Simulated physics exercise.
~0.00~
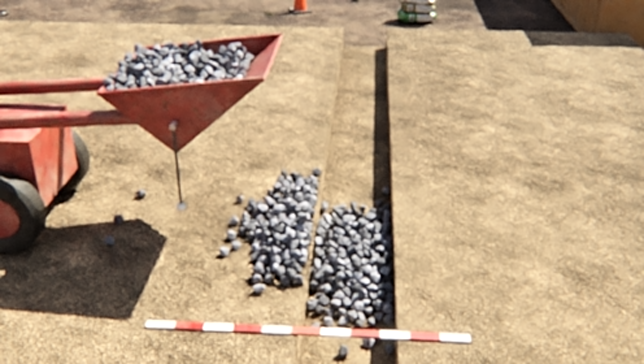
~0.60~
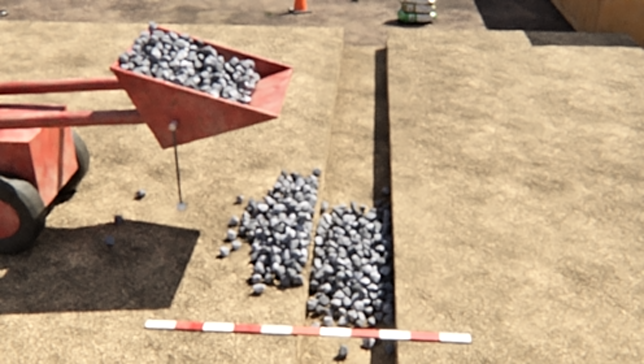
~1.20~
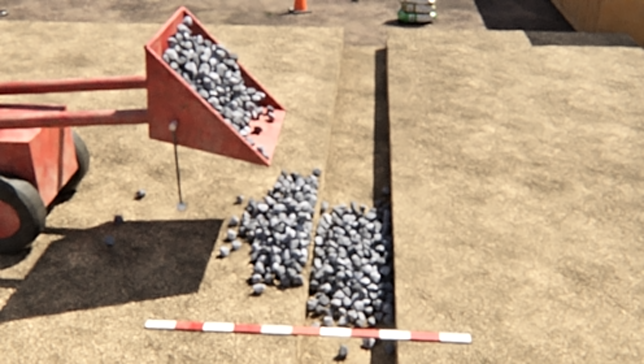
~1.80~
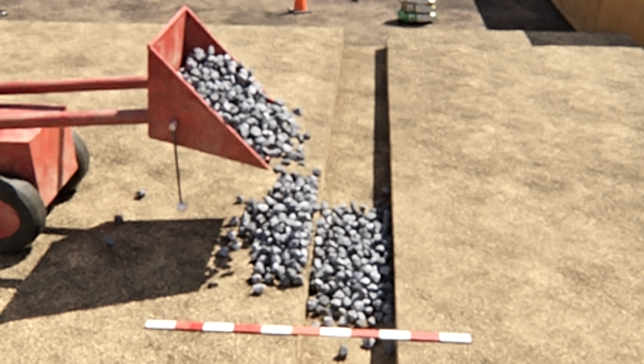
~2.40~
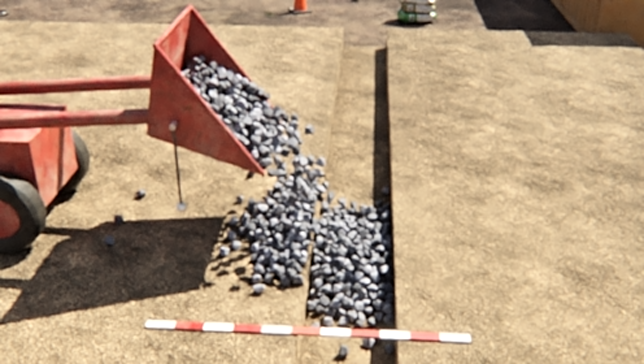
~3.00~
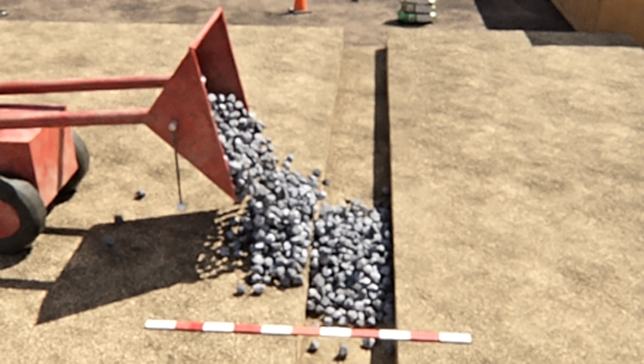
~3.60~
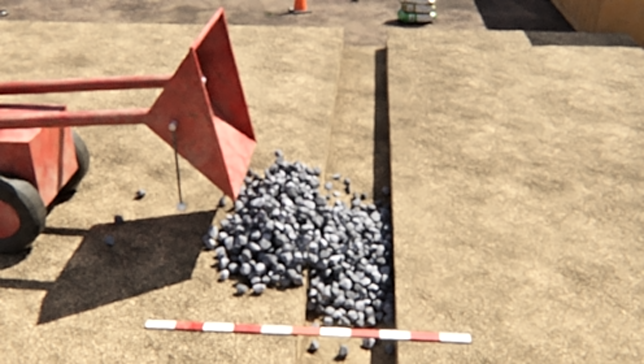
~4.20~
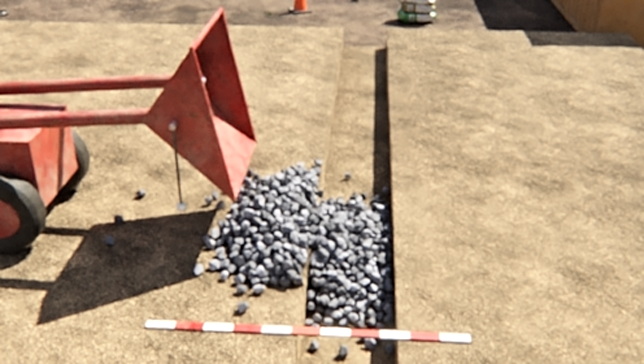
A red loader tips its bucket forward and pours grey stones onto the piles, emptying it.
